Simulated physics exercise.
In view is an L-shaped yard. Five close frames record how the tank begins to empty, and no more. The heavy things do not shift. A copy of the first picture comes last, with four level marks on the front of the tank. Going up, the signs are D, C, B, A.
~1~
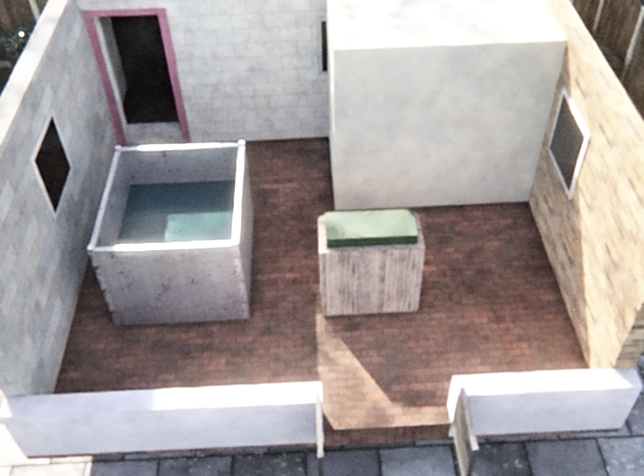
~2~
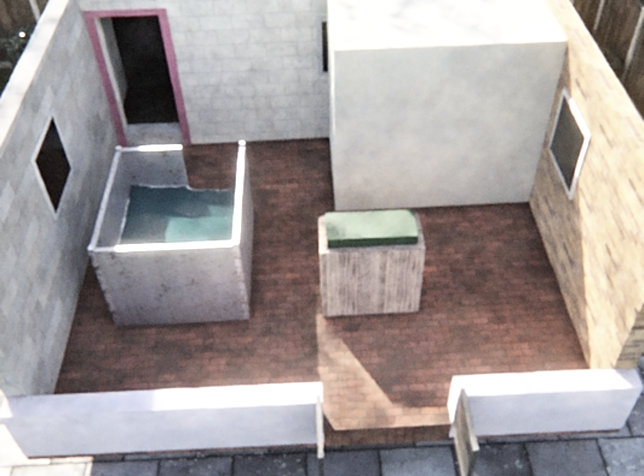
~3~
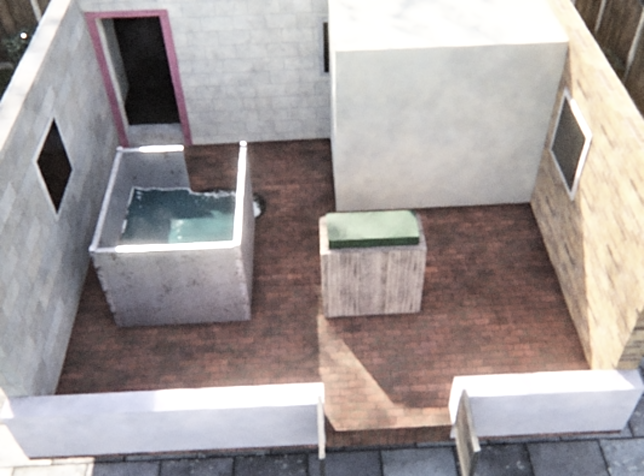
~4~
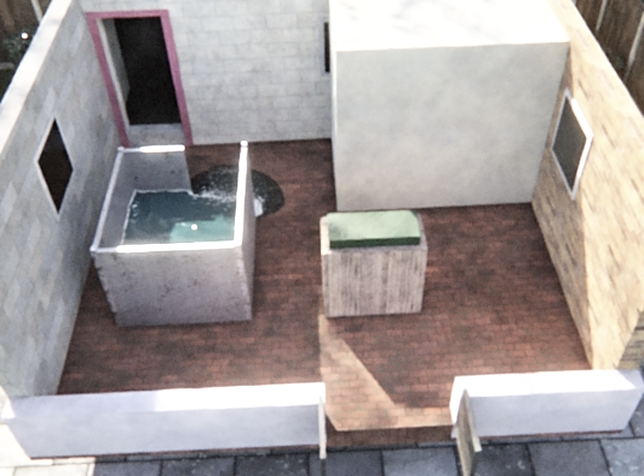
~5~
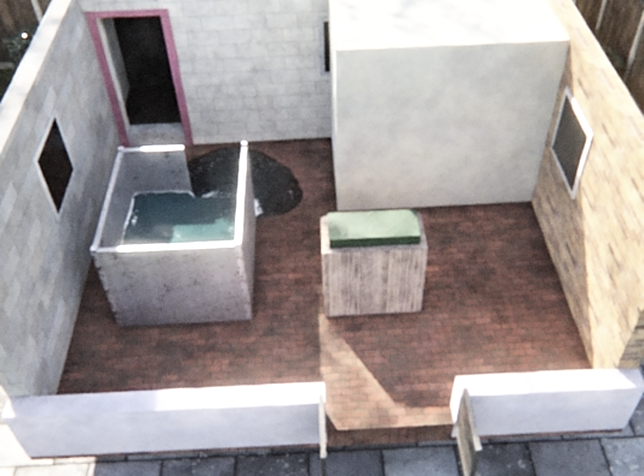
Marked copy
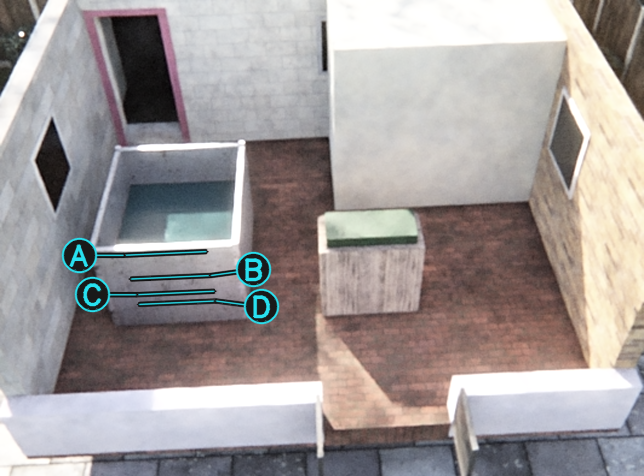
Water sits still in a square grey tank in a walled, brick-paved yard, until a section of the tank's back wall is suddenly gone. The water sloshes and pours out through the gap behind the tank, and a dark wet patch spreads rightward across the paving as the level inside drops.
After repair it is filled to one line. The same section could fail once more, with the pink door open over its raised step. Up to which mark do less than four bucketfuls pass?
Line B just does it.
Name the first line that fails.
That is line A.
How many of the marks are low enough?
Three of them.
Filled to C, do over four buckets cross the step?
No, not at all.
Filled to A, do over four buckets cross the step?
Yes.
In cyan, A at (164, 253); B at (171, 277); C at (175, 292); D at (177, 302); from the bottom up D, C, B, A.
For line A, about 9 bucketfuls get in.
For line B, a bucket or two gets in.
For line C, nothing gets over.
For line D, nothing gets over.
